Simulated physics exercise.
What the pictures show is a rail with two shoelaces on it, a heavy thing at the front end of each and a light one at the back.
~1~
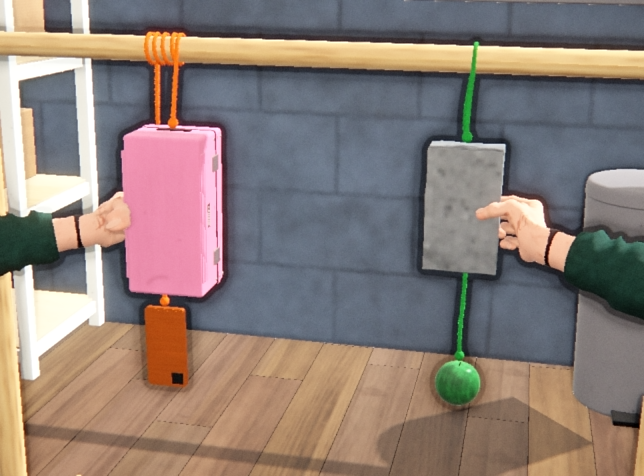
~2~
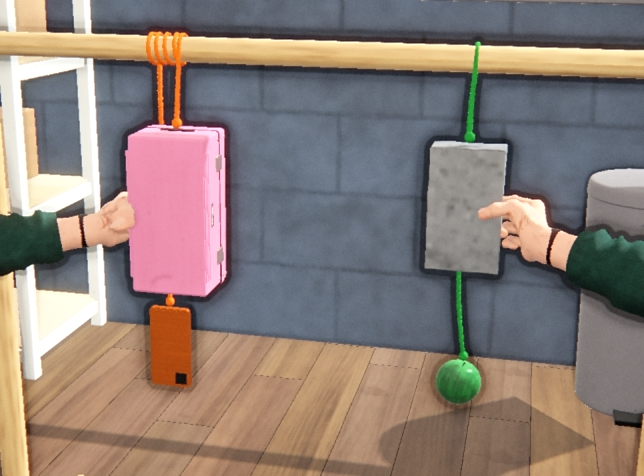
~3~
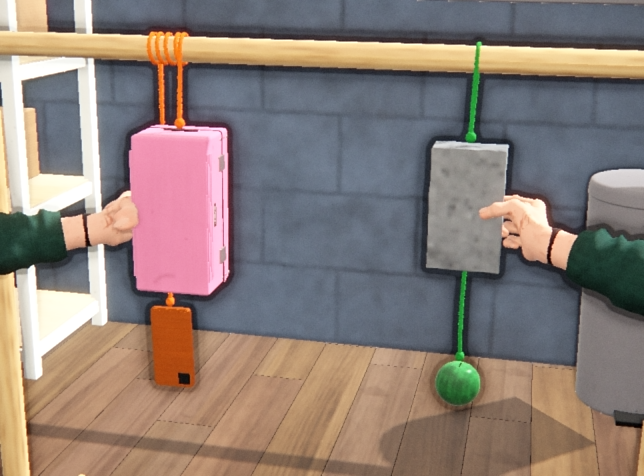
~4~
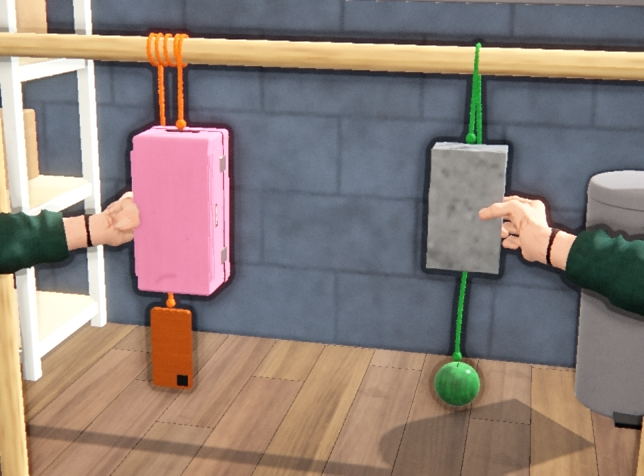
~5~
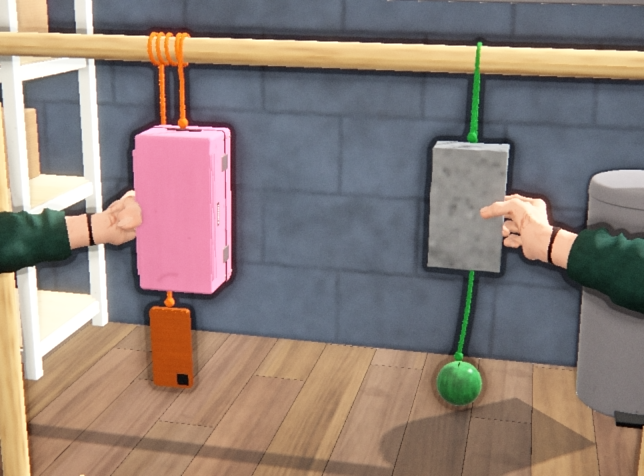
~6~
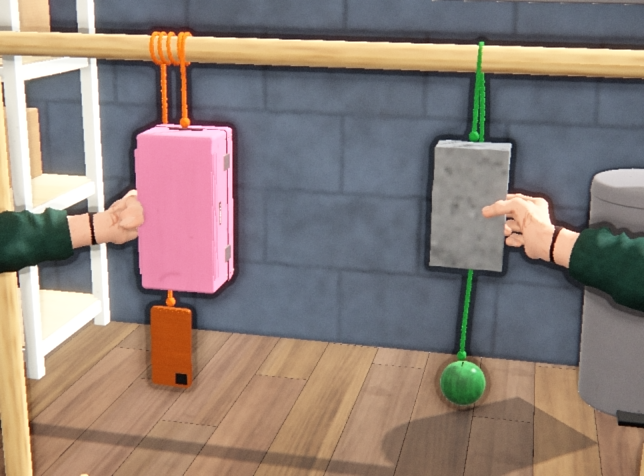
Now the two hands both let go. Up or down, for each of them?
Pink case up, paver down.
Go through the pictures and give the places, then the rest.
Pink case (175, 210); paver (463, 207); left phone (167, 347); right apple (457, 383), in the first picture.
Pink case (179, 210); paver (466, 207), in the second picture.
Pink case (182, 209); paver (467, 207), in the third picture.
Pink case (183, 210); paver (467, 208), in the fourth picture.
Pink case (185, 209); paver (468, 206), in the fifth picture.
Pink case (187, 208); paver (470, 205); left shoelace wound several times round the rail; right shoelace only laid over the rail, in the sixth picture.
Then, 0.34 s on from there, pink case off the floor near (186, 196); paver dropping near (464, 318).
Then, 0.64 s on from there, pink case off the floor near (186, 201); paver on the floor.
Then, 0.96 s on from there, pink case off the floor near (186, 204); paver on the floor.
In the end, pink case off the floor near (186, 203); paver on the floor. The pink case keeps its height and the paver runs down to the floor.
